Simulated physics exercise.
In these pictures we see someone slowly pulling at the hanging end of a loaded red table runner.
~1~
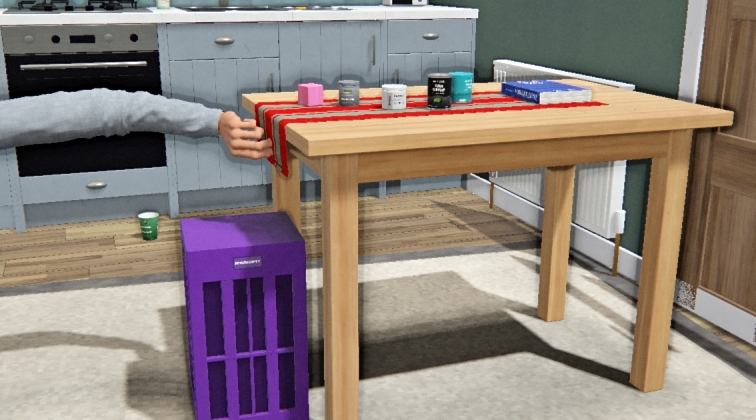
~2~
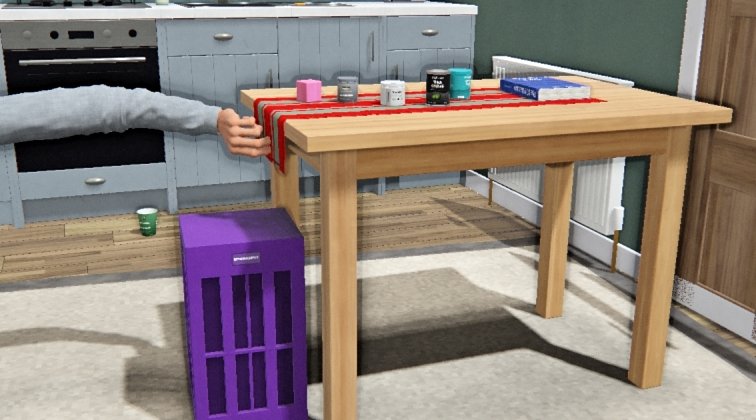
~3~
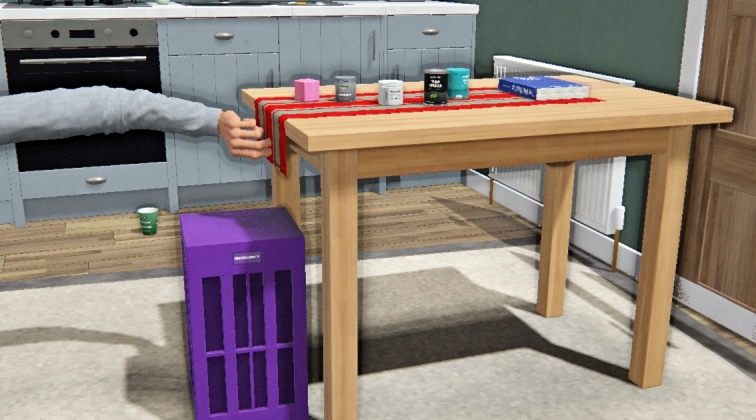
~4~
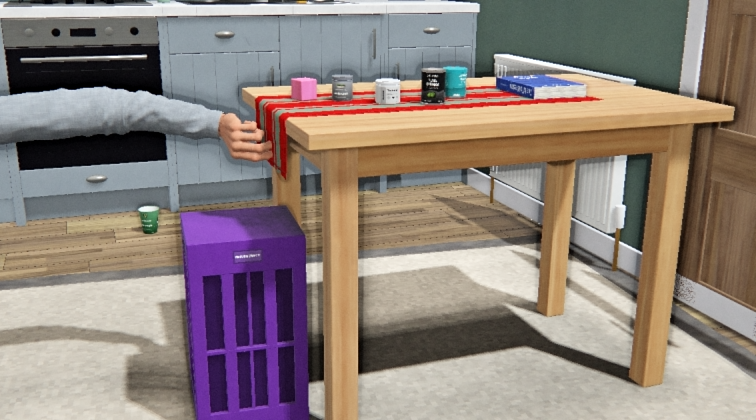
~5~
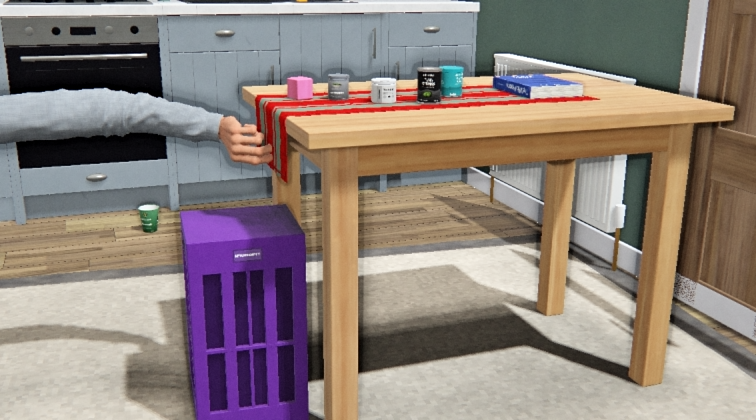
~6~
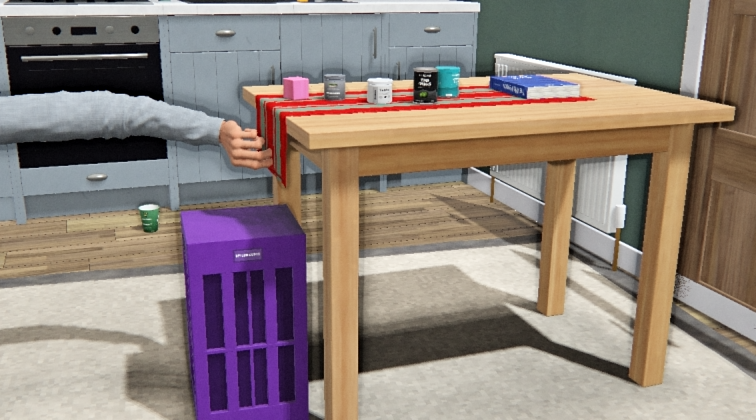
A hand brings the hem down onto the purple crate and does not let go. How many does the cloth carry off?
Fallen count: One.
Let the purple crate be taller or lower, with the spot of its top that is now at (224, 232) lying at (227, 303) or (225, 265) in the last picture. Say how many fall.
Then 3, then 2.
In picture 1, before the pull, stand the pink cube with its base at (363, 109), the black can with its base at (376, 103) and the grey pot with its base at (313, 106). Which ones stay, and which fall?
Looks like the pink cube hangs in there, the black can hangs in there, and the grey pot ends up down.
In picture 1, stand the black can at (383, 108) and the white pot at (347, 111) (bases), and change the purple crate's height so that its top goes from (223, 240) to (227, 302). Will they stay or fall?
The black can comes down; the white pot is carried off.
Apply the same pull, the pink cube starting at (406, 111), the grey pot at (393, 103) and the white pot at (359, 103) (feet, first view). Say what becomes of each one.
Pink cube: Still on; grey pot: Still on; white pot: Still on.
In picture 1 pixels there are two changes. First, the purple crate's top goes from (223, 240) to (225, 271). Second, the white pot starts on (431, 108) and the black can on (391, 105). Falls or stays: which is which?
The white pot stays aboard, and the black can stays aboard.
A little later, hem near (271, 199); all still up.
Next, hem on the crate; pink cube gone.
When it is over, hem on the crate; pink cube gone. The answer is one.
